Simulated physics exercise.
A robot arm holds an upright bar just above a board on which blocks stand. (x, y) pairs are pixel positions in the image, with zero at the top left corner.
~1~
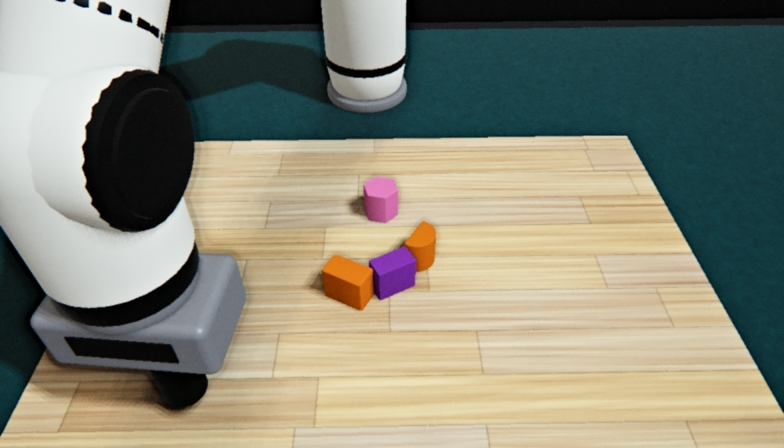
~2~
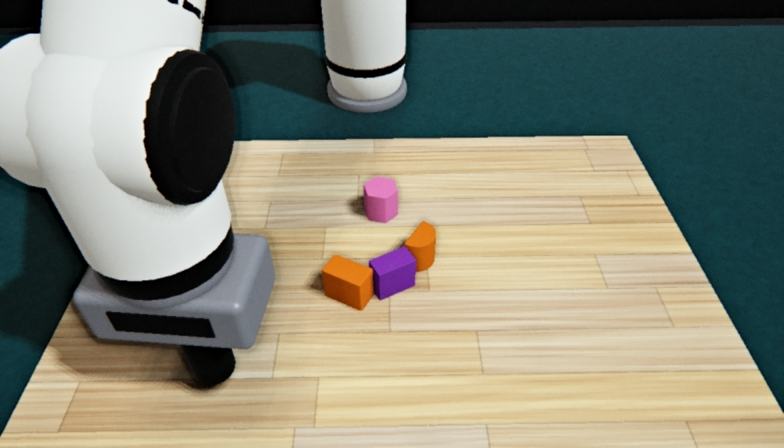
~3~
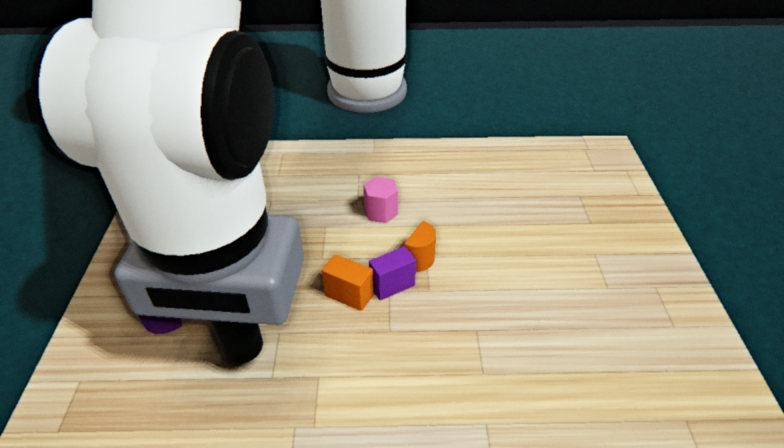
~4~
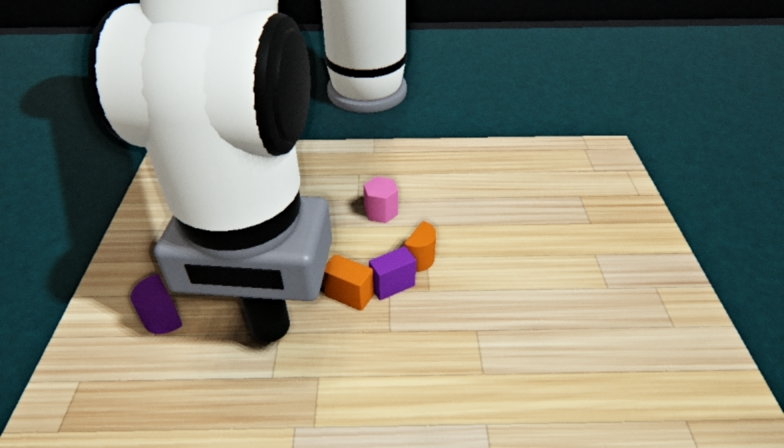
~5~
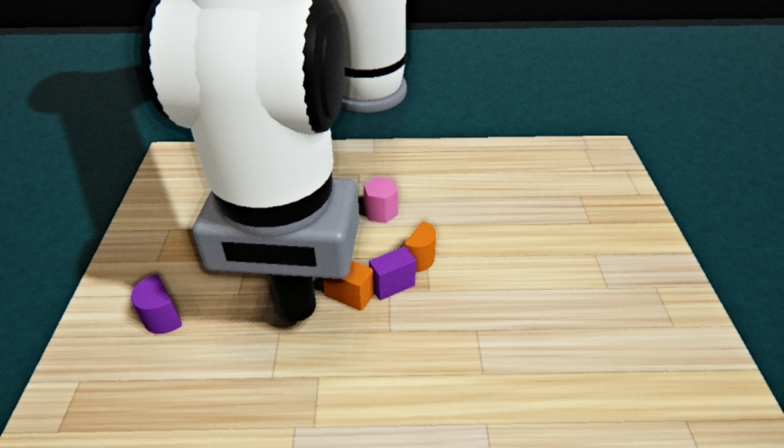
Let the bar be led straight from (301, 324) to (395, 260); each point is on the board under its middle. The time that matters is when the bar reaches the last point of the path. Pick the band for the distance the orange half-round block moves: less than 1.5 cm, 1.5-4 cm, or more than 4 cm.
The orange half-round block ends up a moderate distance away, 1.5 to 4 cm.
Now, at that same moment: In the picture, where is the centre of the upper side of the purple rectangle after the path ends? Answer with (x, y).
It should be at about (457, 247).
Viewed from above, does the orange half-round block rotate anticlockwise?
Yes - that is the case.
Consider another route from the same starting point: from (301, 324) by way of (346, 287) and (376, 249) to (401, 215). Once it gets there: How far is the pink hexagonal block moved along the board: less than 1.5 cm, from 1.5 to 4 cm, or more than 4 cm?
That one ends up 1.5 to 4 cm from where it is now.
What follows on the original path. One third of the way, bar (333, 285); orange rectangle (359, 262), turned 30° clockwise; purple rectangle (399, 260).
Two thirds of the way, bar (366, 264); orange rectangle (393, 244), turned 50° clockwise; purple rectangle (431, 252), turned 15° clockwise; orange half-round block (426, 232).
At the end, bar (395, 244); orange rectangle (426, 228), turned 70° clockwise; pink hexagonal block unmoved; purple rectangle (457, 247), turned 45° clockwise; orange half-round block (449, 223), turned 20° anticlockwise.
